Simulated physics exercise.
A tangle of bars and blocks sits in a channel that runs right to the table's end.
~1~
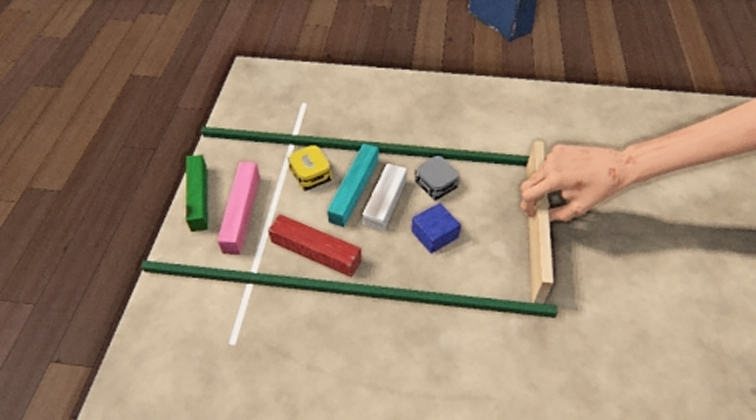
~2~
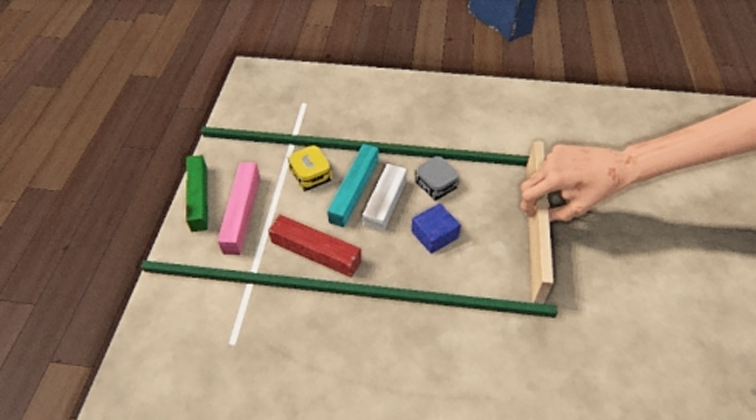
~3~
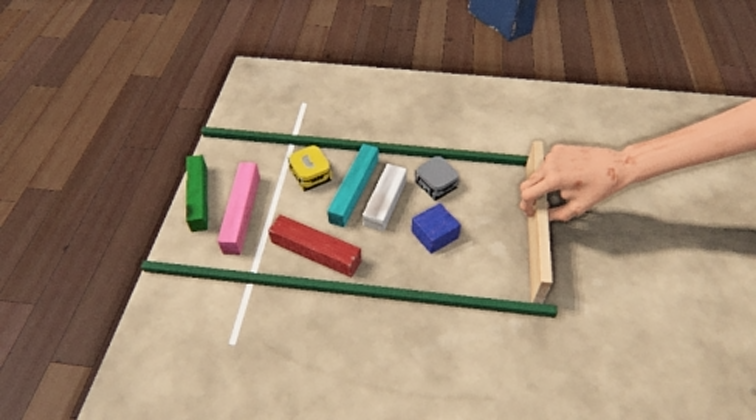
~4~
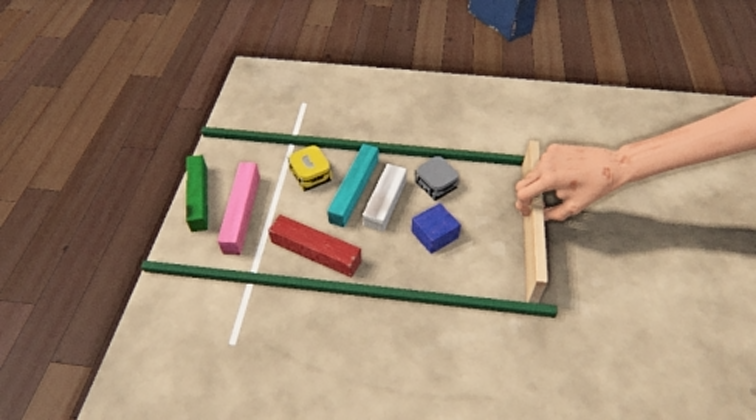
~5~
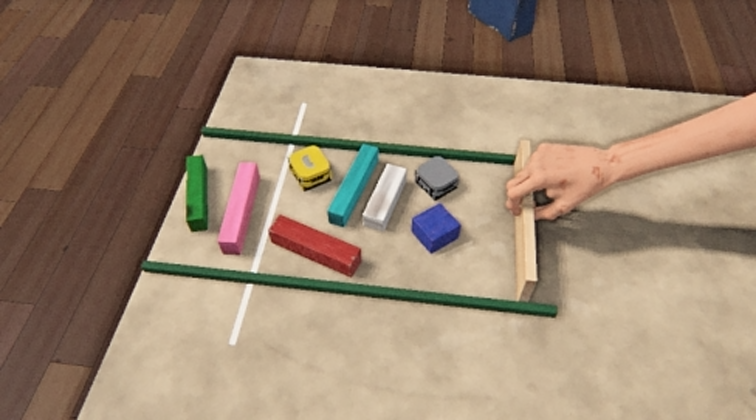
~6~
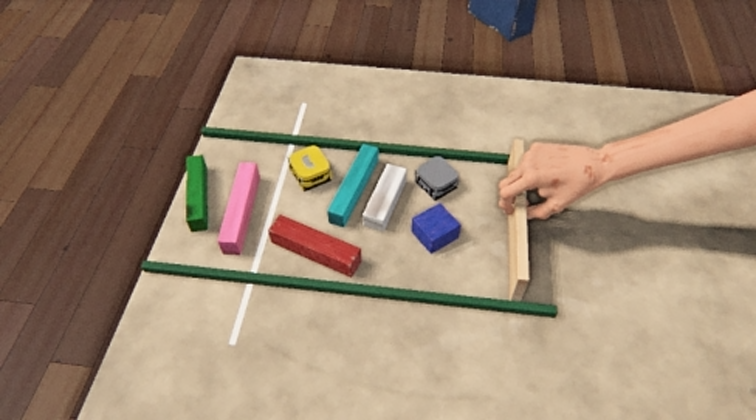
A hand sliding a wooden board slightly left between two green rails, the colourful sticks, blocks and yellow case lying still.
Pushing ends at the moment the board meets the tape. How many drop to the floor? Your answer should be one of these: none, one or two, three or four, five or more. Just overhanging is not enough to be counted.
The count is one or two.
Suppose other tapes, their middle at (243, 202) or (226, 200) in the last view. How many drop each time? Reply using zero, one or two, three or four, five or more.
Going one tape after another, I'd say three or four for the first and three to four for the second.
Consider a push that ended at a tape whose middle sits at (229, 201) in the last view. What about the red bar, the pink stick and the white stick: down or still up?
What happens: The red bar does not come off, the pink stick goes down, the white stick does not come off.
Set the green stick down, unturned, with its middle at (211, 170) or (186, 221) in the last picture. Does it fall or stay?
Trial 1: Over the edge; trial 2: Over the edge.
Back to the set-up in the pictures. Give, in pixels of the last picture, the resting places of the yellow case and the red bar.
The first comes to rest at (211, 146), and the second at (217, 230).
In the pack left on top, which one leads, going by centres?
Pink stick.
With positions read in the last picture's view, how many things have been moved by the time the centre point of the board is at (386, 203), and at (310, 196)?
So far 5, and 8 at the second.
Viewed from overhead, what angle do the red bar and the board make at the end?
Angle: Close to 60 degrees.
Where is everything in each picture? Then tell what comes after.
In the first picture, green stick (197, 192); pink stick (240, 207); yellow case (310, 168); board (538, 218); tape (274, 205).
In the second picture, pink stick (240, 207); turquoise stick (354, 184).
In the third picture, yellow case (310, 169); red bar (315, 246).
In the fourth picture, green stick (197, 192); blue block (436, 228).
In the fifth picture, pink stick (240, 207); board (524, 217).
In the sixth picture, green stick (197, 192); pink stick (240, 207); yellow case (310, 169); board (517, 216); tape (274, 205).
Soon after, none off yet; green stick at rest near (197, 192); pink stick at rest near (240, 207); yellow case at rest near (310, 169).
In the end, the number that fall off is one or two; gone, green stick.
